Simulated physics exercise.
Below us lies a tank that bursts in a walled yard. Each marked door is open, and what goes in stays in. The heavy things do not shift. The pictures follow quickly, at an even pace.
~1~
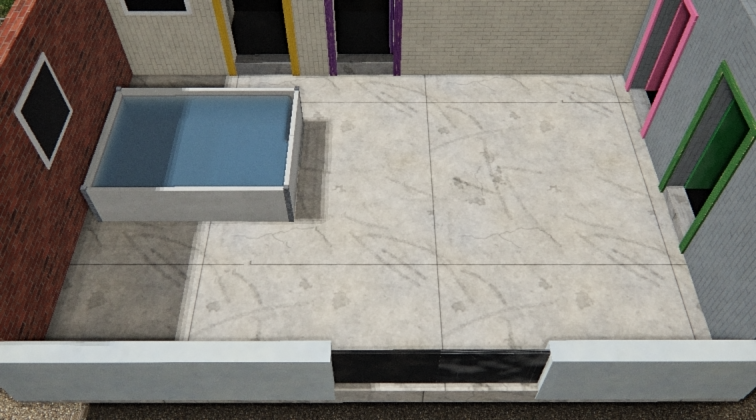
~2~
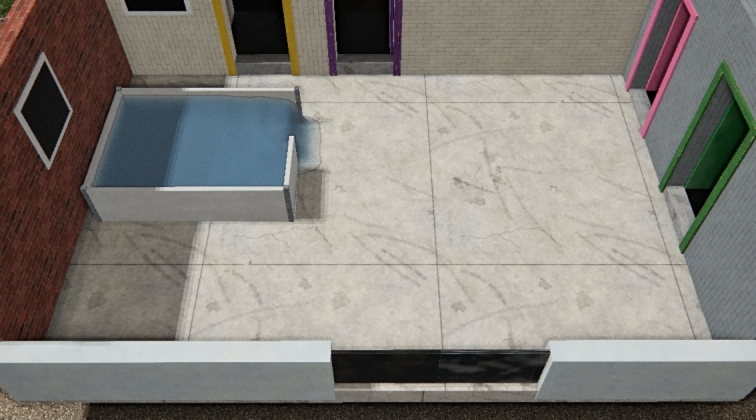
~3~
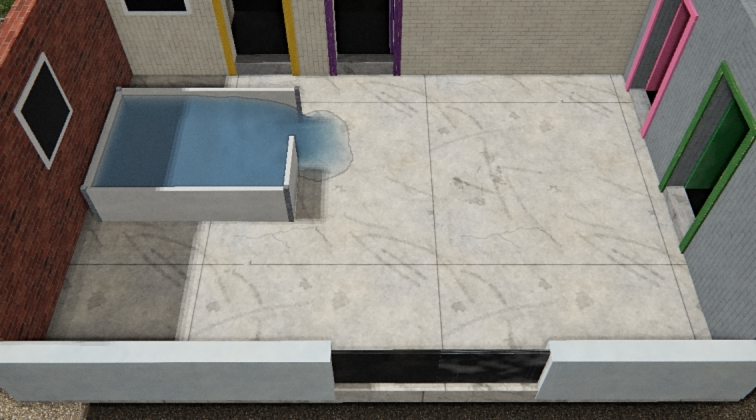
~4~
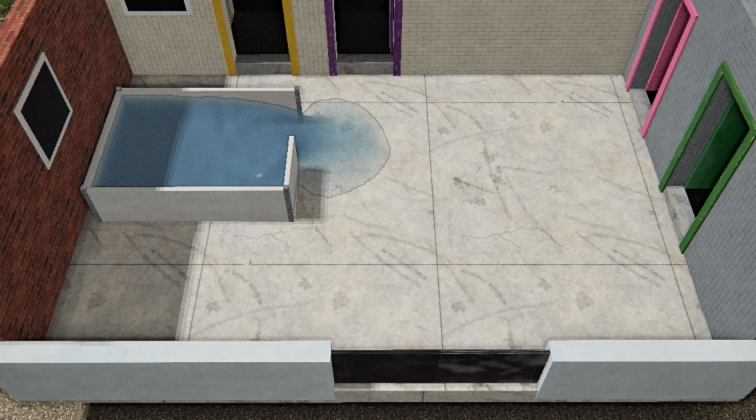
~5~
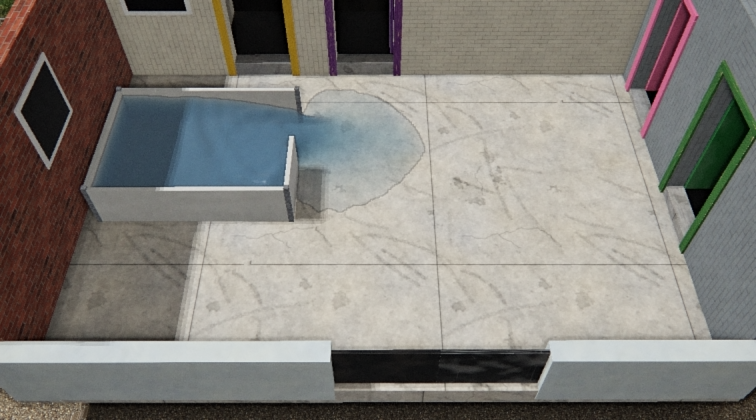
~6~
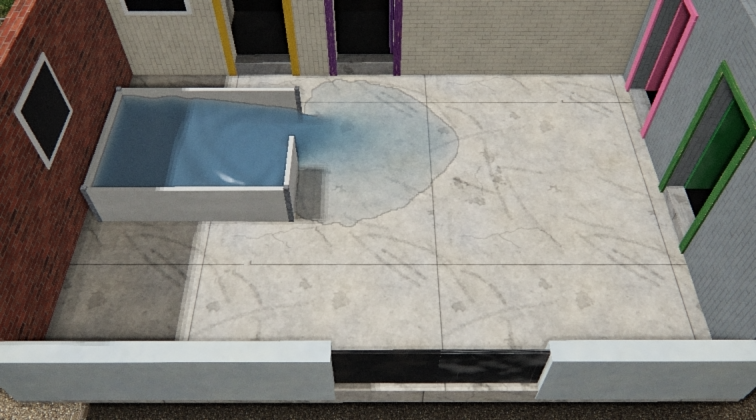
In this clip, a rectangular tank of water stands still in a walled yard, then a gap opens in its right side and water pours out, spreading rightward in a widening sheet across the pale paving.
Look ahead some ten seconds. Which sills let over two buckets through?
One by one: The purple door holds within the limit; the green door holds within the limit; the pink door floods; the yellow door holds within the limit.
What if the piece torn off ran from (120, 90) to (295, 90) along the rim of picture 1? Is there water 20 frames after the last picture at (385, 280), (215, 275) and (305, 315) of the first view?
In turn: No water, no water, dry.
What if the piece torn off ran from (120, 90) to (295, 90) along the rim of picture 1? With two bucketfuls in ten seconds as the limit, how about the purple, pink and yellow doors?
My reading: Purple is under; pink goes over; yellow goes over.
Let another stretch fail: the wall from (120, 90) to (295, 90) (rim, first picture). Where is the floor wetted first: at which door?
That is the yellow one.
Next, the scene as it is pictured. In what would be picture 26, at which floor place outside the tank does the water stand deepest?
Near (625, 108).
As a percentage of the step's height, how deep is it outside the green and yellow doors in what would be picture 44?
About 50 and 0 per cent.
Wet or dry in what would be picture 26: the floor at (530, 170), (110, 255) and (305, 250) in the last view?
As listed: Under water, dry, clear.
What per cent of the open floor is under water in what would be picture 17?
Close to 45 %.
A moment on, water covers 30 % of the floor; the purple door wet at the sill, nothing in, the green door not reached, the pink door not reached, the yellow door not reached.
Next, water covers 45 % of the floor; the purple door wet at the sill, nothing in, the green door not reached, the pink door wet at the sill, nothing in, the yellow door not reached.
Then, water covers 55 % of the floor; the purple door wet at the sill, nothing in, the green door wet at the sill, nothing in, the pink door far over two buckets in, the yellow door wet at the sill, nothing in.
Later, water covers 55 % of the floor; the purple door wet at the sill, nothing in, the green door wet at the sill, nothing in, the pink door far over two buckets in, the yellow door wet at the sill, nothing in.
In the end, water covers 90 % of the floor; the purple door wet at the sill, nothing in, the green door wet at the sill, nothing in, the pink door far over two buckets in, the yellow door wet at the sill, nothing in.
